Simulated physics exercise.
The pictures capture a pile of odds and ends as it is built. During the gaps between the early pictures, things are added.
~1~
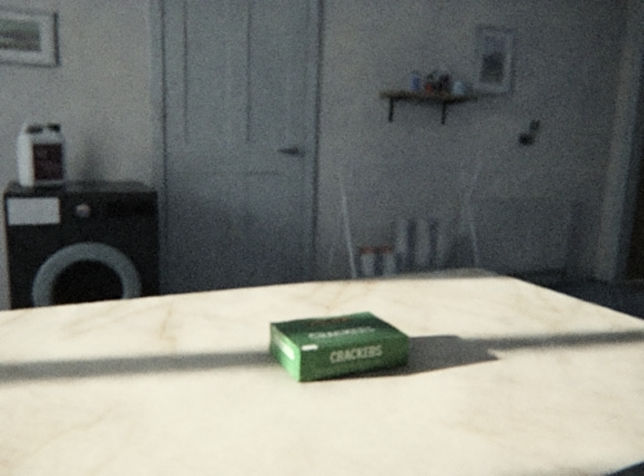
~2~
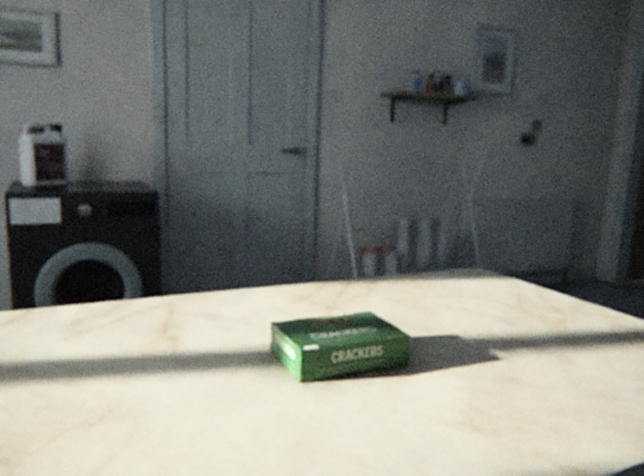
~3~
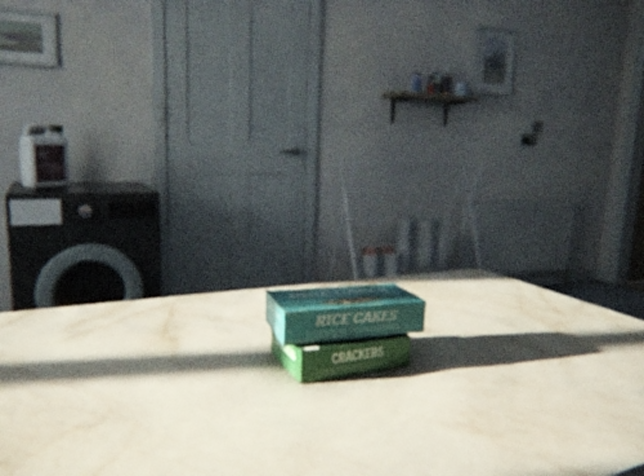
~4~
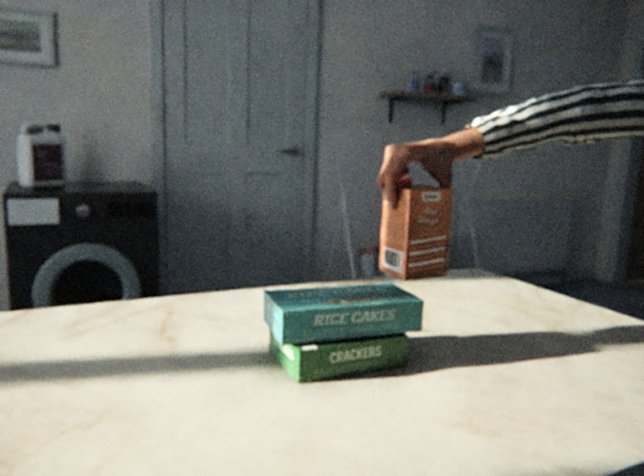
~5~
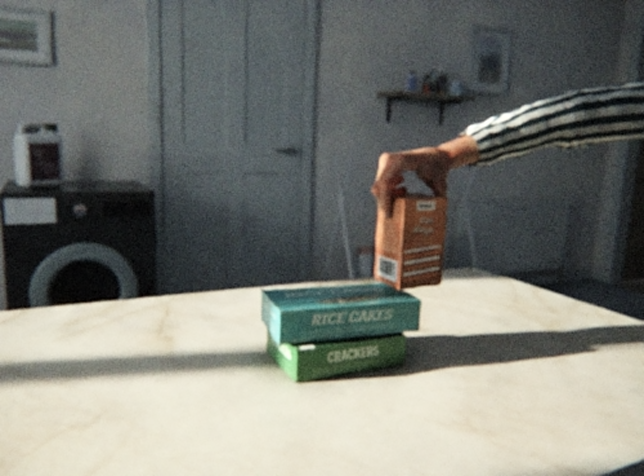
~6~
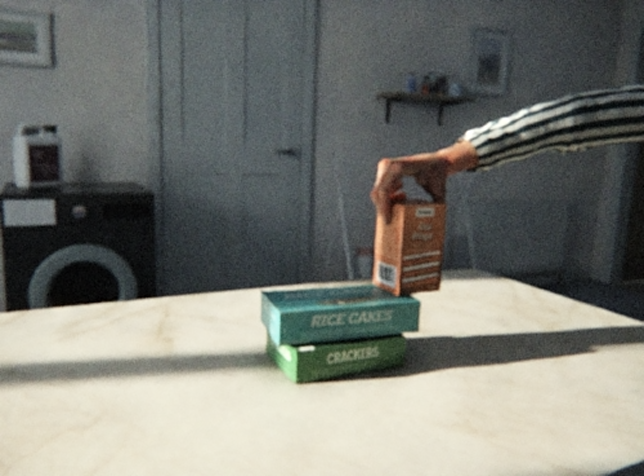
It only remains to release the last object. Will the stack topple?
Yes, it topples.
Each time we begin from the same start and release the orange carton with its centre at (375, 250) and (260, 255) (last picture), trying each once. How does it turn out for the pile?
With the first placement the pile remains stable, with the second it tips over.
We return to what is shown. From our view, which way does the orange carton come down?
Direction of travel: Rightward.
Then, 0.40 s on from there, orange carton now fallen.
Then, 0.50 s on from there, things are still on the move.
Then, 1.10 s on from there, nothing new.
In the end, fallen, orange carton; the other 2 unmoved. At the end, from the last picture's camera, orange carton near (473, 316). The pile comes apart.
